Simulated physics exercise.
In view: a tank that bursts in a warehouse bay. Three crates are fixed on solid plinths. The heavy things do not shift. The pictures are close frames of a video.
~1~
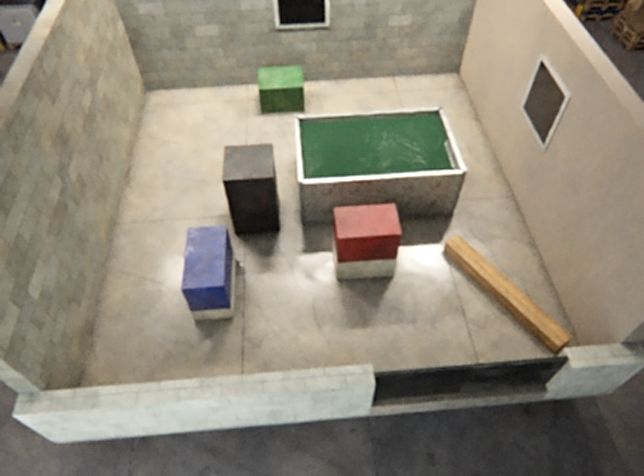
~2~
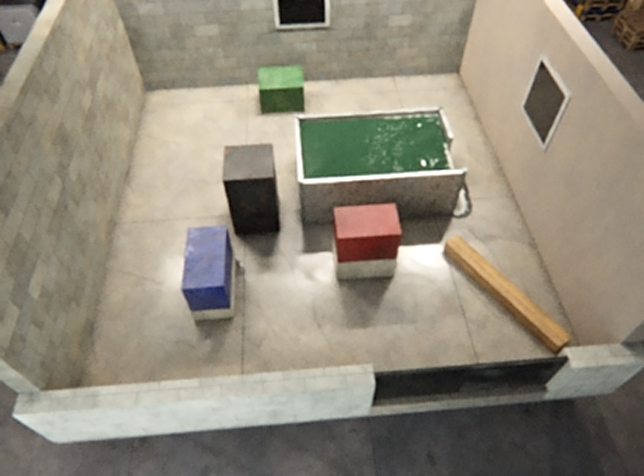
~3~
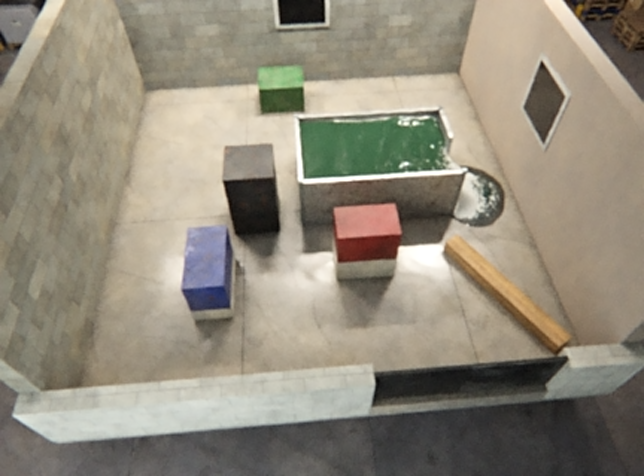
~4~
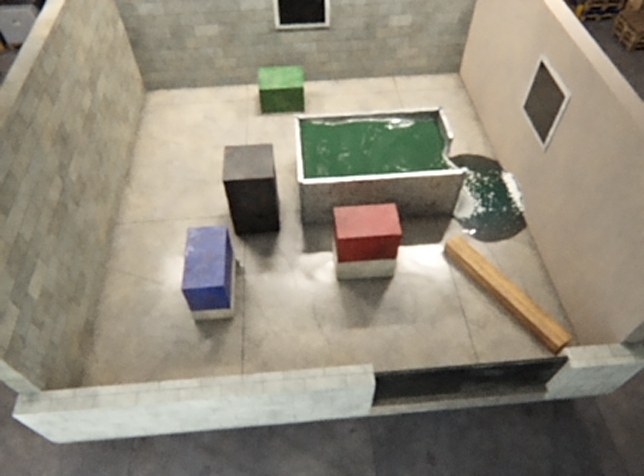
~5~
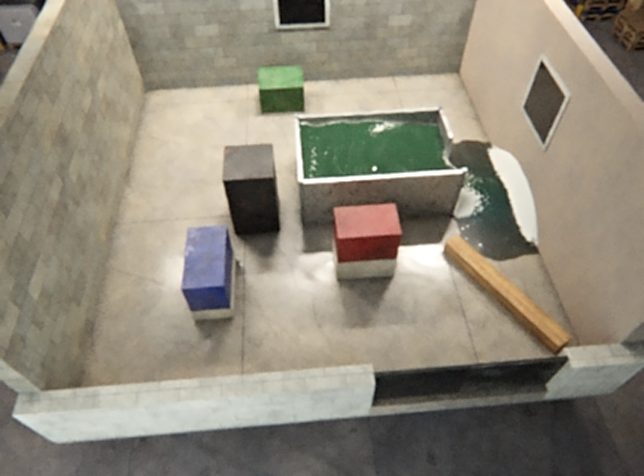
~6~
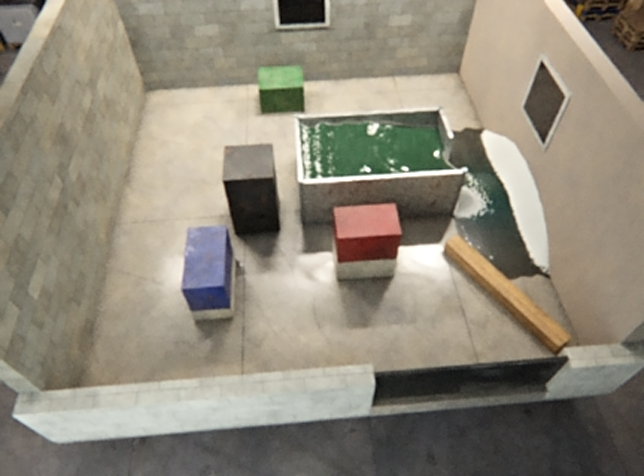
In a walled warehouse bay with colored boxes and a wooden beam, an open tank of green liquid burst at its right side, and the liquid poured out and spread across the floor along the right wall.
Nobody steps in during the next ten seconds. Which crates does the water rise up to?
The blue crate escapes dry; the green crate is wetted; the red crate escapes dry.
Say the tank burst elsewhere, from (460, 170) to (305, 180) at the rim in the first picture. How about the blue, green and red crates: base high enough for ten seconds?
In short: The blue crate ends up wet, the green crate ends up wet, the red crate is topped.
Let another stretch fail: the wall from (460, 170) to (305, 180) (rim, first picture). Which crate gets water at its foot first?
I say the one in red.
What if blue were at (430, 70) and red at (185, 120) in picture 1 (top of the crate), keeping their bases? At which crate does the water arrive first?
First comes the one in blue.
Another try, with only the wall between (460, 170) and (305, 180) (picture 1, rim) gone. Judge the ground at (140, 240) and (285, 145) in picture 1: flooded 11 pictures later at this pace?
As listed: Awash, not flooded.
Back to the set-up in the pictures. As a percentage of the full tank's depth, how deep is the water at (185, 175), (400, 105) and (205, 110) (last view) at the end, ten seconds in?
In that order: 10, 8 and 8 per cent.
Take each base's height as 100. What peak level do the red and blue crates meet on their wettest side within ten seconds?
Roughly 20 per cent, then 60 per cent.
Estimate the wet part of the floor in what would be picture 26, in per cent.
About 50 per cent.
A moment on, water covers 15 % of the floor; the blue crate not reached, the green crate not reached, the red crate not reached.
Next, water covers 30 % of the floor; the blue crate not reached, the green crate not reached, the red crate not reached.
Then, water covers 50 % of the floor; the blue crate water round its plinth, the green crate water round its plinth, the red crate water round its plinth.
Later, water covers 85 % of the floor; the blue crate water round its plinth, the green crate water round its plinth, the red crate water round its plinth.
In the end, water covers 100 % of the floor; the blue crate stayed above the water, the green crate was topped, the red crate stayed above the water.
